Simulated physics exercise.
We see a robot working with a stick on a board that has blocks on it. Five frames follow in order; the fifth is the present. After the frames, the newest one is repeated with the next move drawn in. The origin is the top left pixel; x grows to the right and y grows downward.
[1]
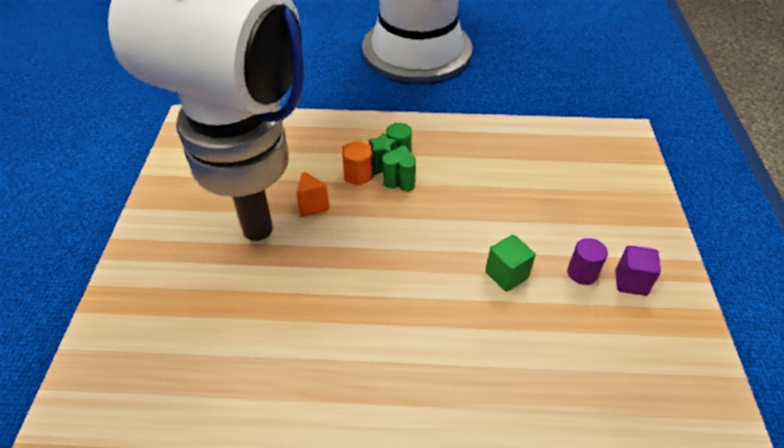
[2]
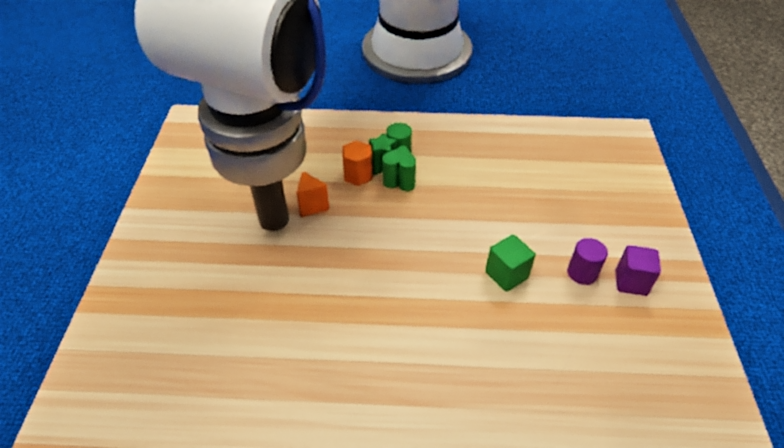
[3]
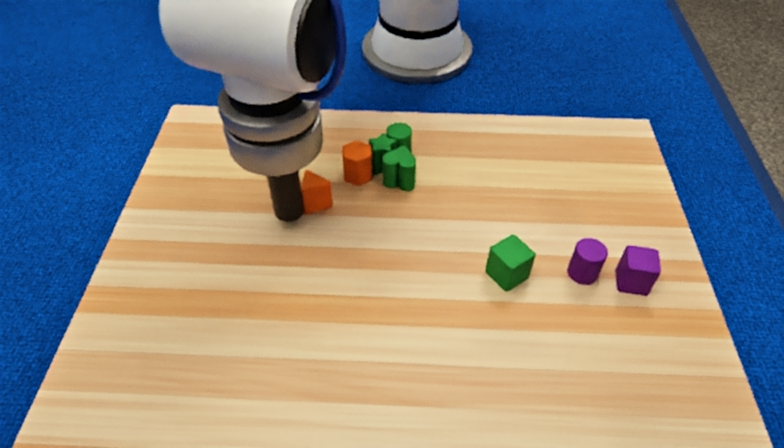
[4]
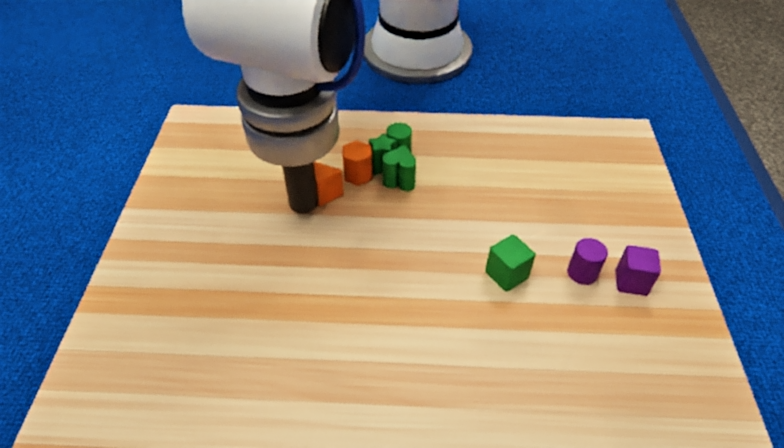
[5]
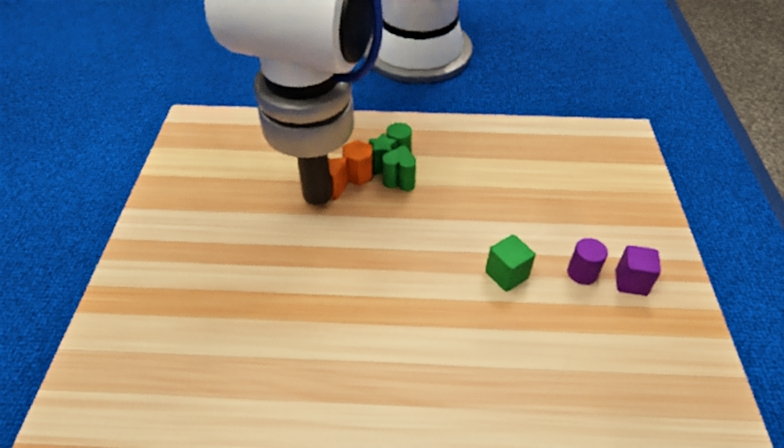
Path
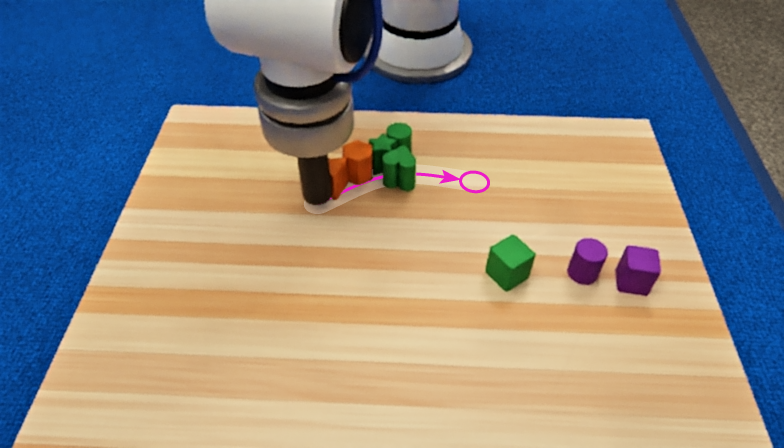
A robot arm moves its stick right and pushes the orange triangular block toward the orange six-sided block.
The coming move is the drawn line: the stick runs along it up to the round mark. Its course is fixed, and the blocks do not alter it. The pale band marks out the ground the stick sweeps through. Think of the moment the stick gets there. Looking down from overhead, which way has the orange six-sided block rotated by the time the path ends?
The turn is clockwise.
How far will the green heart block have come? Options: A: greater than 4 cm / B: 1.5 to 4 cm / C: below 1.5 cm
My answer is option A.
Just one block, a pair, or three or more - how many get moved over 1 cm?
My forecast: 3 or more.
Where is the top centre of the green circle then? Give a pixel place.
I think it will end close to (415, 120).
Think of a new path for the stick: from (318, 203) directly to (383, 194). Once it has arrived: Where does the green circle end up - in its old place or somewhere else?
The green circle will stay where it is.
Path on the board, from (318, 203) by way of (367, 181) and (420, 174) to (475, 182).
On the path given first. One third of the way, stick (368, 173); orange triangular piece (338, 148), turned 70° anticlockwise; orange six-sided block (360, 137), turned 35° clockwise; green star (386, 139), turned 25° clockwise; green circle (406, 128).
Two thirds of the way, stick (421, 166); orange triangular piece (338, 148), turned 70° anticlockwise; orange six-sided block (361, 137), turned 25° clockwise; green star (405, 134), turned 25° anticlockwise; green circle (415, 119); green heart block (450, 161), turned 50° clockwise.
At the end, stick (476, 173); orange triangular piece (338, 148), turned 70° anticlockwise; orange six-sided block (361, 137), turned 25° clockwise; green star (405, 134), turned 25° anticlockwise; green circle (415, 119); green heart block (485, 176), turned 145° clockwise.
